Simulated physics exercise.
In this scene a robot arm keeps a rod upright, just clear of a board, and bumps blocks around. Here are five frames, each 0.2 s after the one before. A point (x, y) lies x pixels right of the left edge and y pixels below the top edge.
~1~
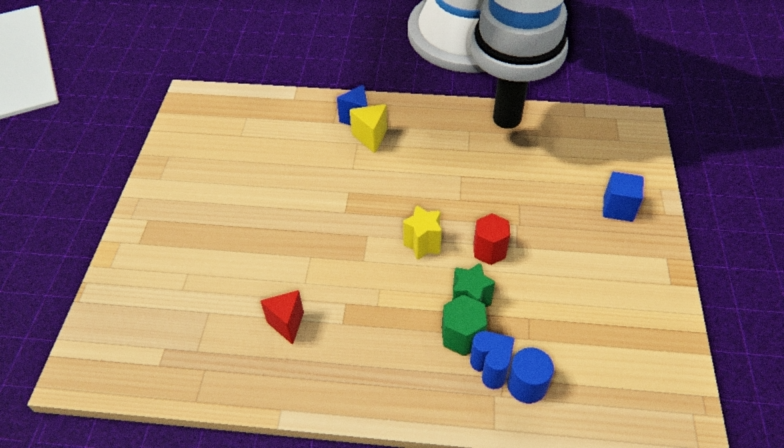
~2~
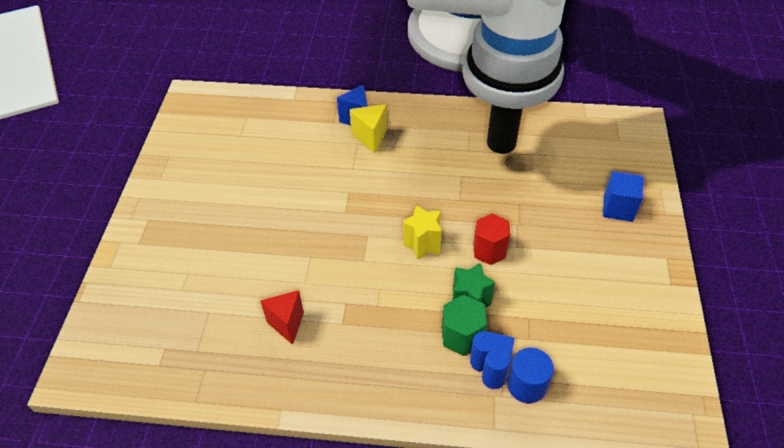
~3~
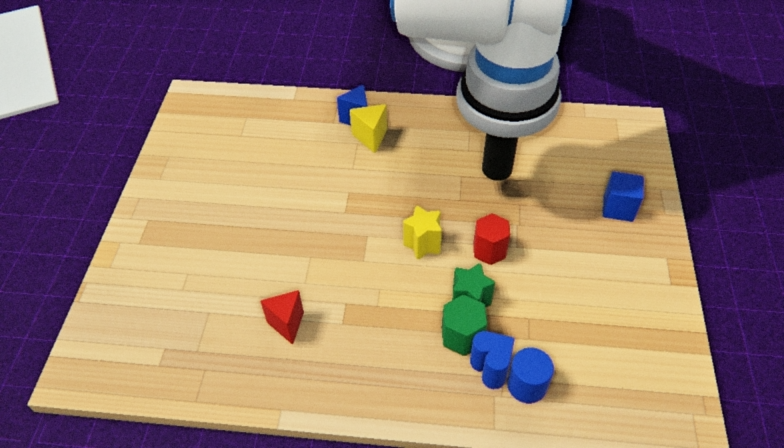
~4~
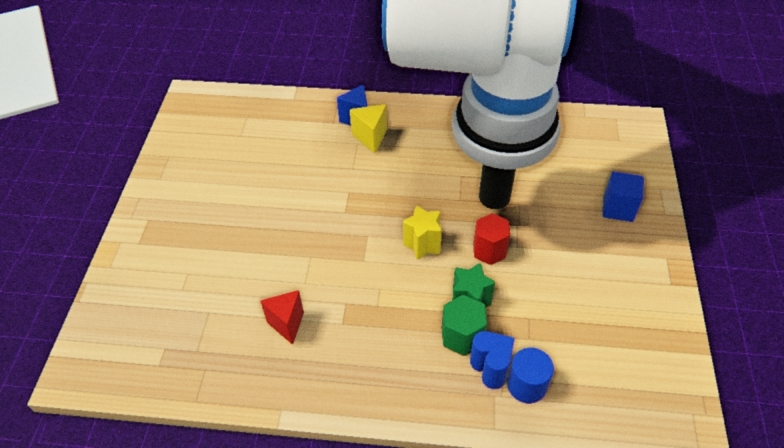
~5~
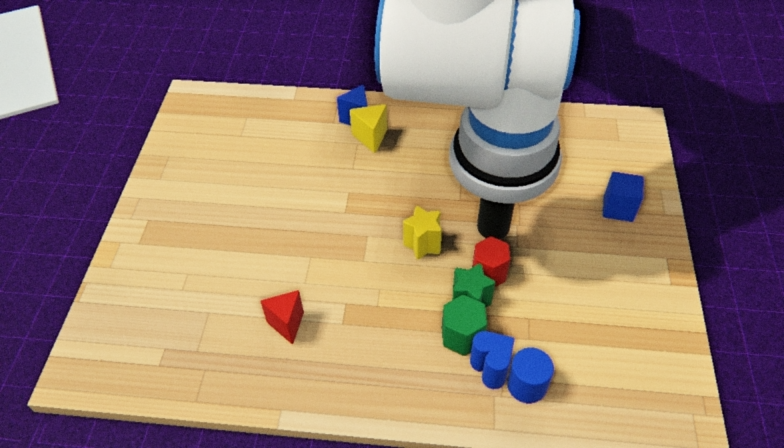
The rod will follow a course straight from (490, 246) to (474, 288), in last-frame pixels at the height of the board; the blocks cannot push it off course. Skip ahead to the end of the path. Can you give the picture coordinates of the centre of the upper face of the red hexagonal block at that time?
Most likely (465, 294).
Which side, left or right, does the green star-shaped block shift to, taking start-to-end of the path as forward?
Seen from start to end, it moves right.
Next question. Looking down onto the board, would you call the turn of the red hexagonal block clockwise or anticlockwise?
It ends up turned clockwise.
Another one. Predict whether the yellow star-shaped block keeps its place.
The yellow star-shaped block is left alone.
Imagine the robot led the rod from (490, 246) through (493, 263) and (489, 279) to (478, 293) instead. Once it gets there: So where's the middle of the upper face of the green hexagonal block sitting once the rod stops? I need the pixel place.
Final place: (442, 342).
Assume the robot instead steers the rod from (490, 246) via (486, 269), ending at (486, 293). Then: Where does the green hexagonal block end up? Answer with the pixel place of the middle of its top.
Its top centre is at about (441, 345).
On the path given first. Halfway along, rod (485, 250); green hexagonal block (456, 328); green star-shaped block (455, 294), turned 15° anticlockwise; red hexagonal block (478, 272), turned 20° clockwise; blue heart (494, 354), turned 20° anticlockwise.
At the end, rod (476, 271); yellow star-shaped block still; green hexagonal block (441, 349), turned 35° anticlockwise; green star-shaped block (435, 310); red hexagonal block (465, 294), turned 35° clockwise; blue heart (492, 356), turned 25° anticlockwise.
